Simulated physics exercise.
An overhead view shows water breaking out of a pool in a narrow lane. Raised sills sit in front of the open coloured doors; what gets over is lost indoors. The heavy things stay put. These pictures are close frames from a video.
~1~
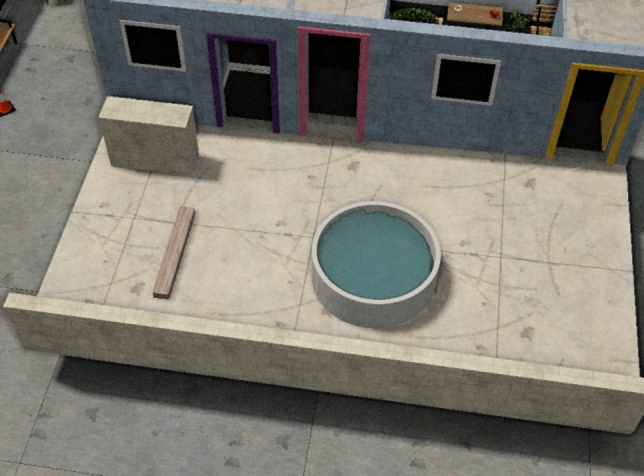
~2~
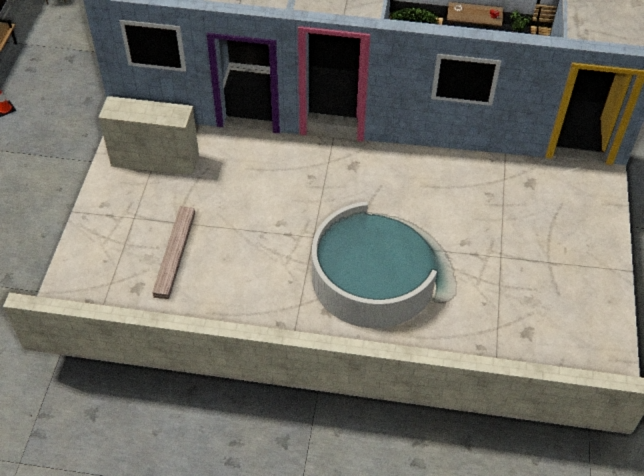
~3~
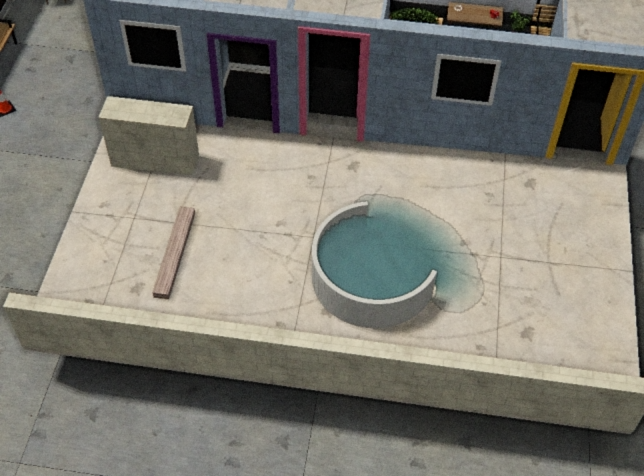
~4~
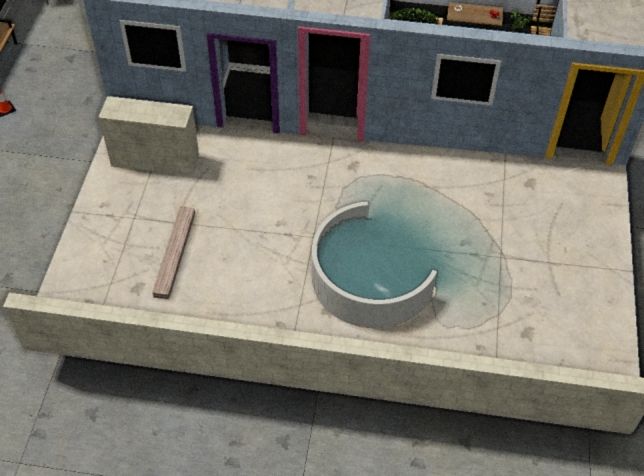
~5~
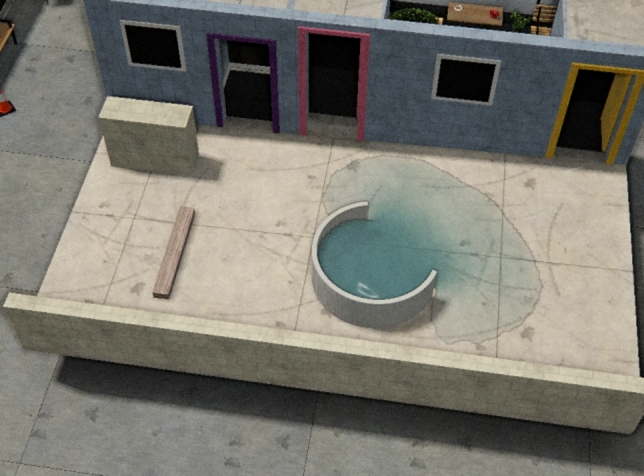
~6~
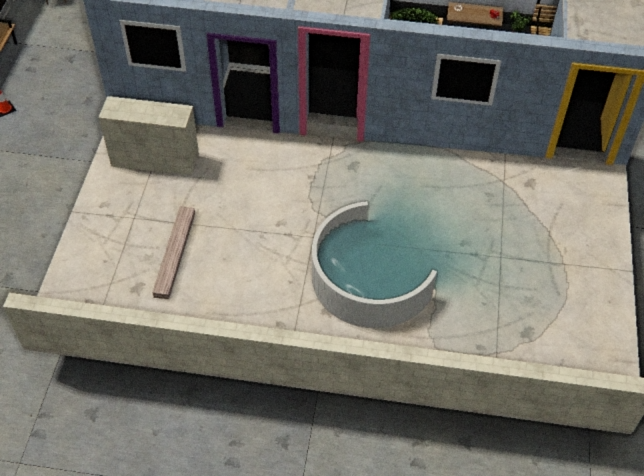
A round tank standing whole on a pale walled yard, then opening on its right side, water spreading across the floor.
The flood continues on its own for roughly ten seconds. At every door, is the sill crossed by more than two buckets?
The purple door: No; the pink door: No; the yellow door: Yes.
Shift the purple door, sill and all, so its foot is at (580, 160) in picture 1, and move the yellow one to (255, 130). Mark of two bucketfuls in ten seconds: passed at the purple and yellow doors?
First the purple door, which crosses the line, then the yellow door, which stays on the safe side.
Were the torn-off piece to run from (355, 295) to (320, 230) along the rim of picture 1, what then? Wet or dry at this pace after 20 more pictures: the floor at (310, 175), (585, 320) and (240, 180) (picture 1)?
In the order given: Untouched, untouched and swamped.
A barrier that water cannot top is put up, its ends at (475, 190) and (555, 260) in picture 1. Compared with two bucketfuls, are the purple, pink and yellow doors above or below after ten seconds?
Purple door: Stays within the limit; pink door: Stays within the limit; yellow door: Stays within the limit.
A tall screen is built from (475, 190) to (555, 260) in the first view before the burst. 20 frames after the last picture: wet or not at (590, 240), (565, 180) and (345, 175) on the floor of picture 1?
Listed order: Swamped, swamped, swamped.
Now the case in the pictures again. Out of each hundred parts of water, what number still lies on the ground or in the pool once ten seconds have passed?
I'd estimate close to 44 per cent.
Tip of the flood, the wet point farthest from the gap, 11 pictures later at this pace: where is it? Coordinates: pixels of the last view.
Close to (221, 128), I think.
A moment on, water covers 40 % of the floor; the purple door not reached, the pink door wet at the sill, nothing in, the yellow door wet at the sill, nothing in.
Next, water covers 40 % of the floor; the purple door wet at the sill, nothing in, the pink door wet at the sill, nothing in, the yellow door under two buckets in.
Then, water covers 50 % of the floor; the purple door wet at the sill, nothing in, the pink door wet at the sill, nothing in, the yellow door over two buckets in.
Later, water covers 50 % of the floor; the purple door wet at the sill, nothing in, the pink door wet at the sill, nothing in, the yellow door over two buckets in.
In the end, water covers 40 % of the floor; the purple door wet at the sill, nothing in, the pink door wet at the sill, nothing in, the yellow door over two buckets in.
